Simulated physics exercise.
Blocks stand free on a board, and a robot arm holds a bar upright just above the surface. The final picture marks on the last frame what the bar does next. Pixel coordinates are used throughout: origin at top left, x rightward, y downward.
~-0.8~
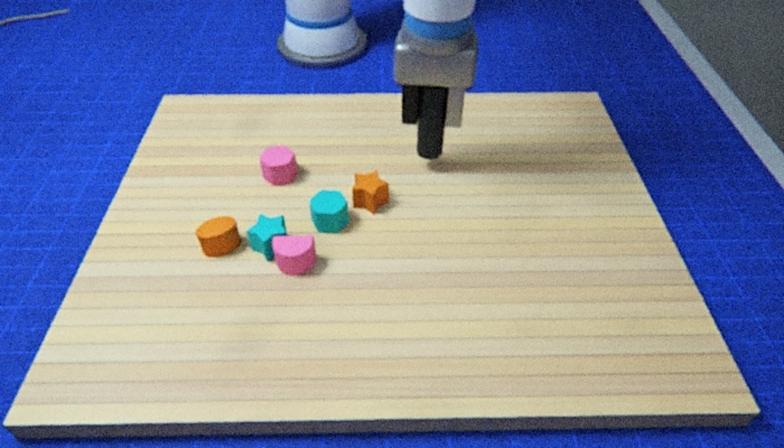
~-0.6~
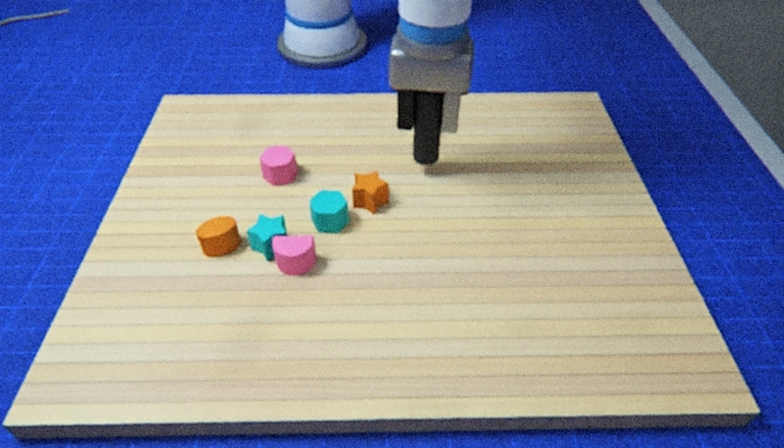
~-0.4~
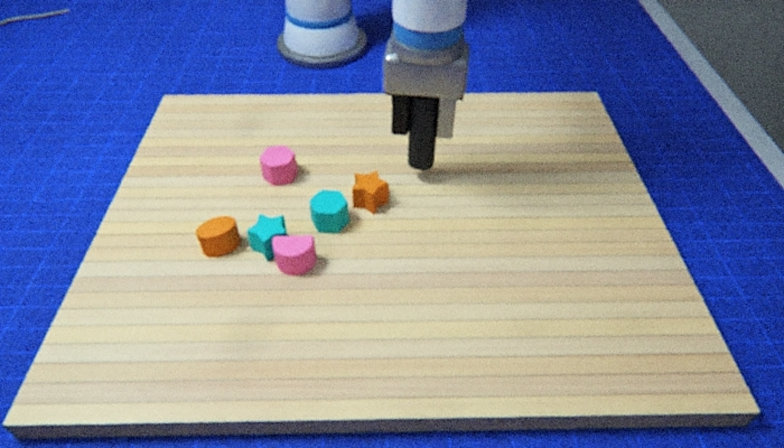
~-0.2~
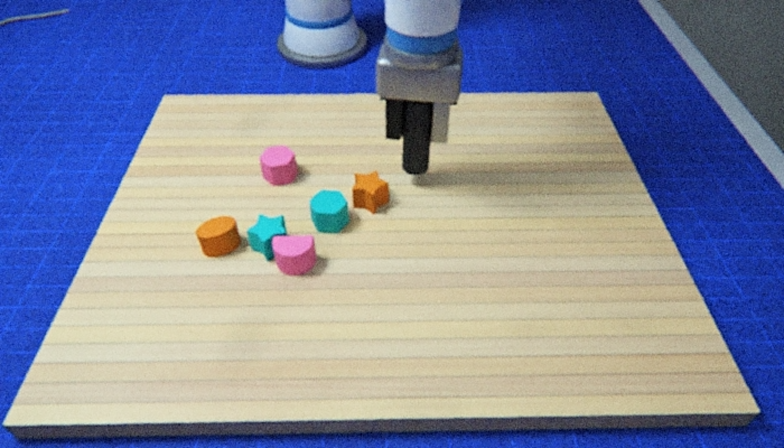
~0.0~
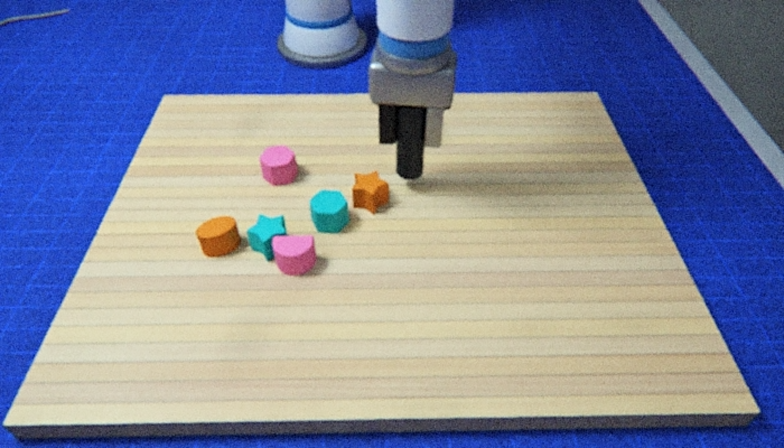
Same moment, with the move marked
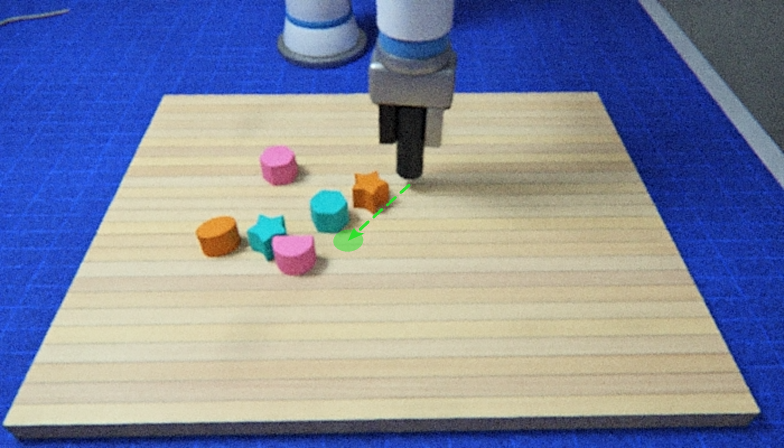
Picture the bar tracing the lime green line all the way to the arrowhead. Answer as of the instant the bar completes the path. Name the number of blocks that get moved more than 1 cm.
Two of them.
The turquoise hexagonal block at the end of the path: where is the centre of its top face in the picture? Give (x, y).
It should be at (294, 205) by then.
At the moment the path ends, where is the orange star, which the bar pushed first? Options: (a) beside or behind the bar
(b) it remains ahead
Choice a: Beside or behind the bar.
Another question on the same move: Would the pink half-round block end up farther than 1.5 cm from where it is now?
My answer is no.
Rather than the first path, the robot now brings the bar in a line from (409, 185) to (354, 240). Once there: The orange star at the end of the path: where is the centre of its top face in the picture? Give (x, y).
Expect it around (349, 192).
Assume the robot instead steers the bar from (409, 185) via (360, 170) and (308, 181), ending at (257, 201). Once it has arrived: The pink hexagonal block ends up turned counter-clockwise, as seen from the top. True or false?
It is false.
The line goes from (409, 185) directly to (348, 240).
What follows on the original path. One third of the way, bar at (390, 189); orange star at (362, 185), turned 25° clockwise.
Two thirds of the way, bar at (369, 207); turquoise hexagonal block at (311, 205), turned 20° clockwise; orange star at (342, 196), turned 45° clockwise.
At the end, bar at (347, 227); pink half-round block unmoved; turquoise hexagonal block at (294, 205), turned 40° clockwise; orange star at (328, 206), turned 75° clockwise.
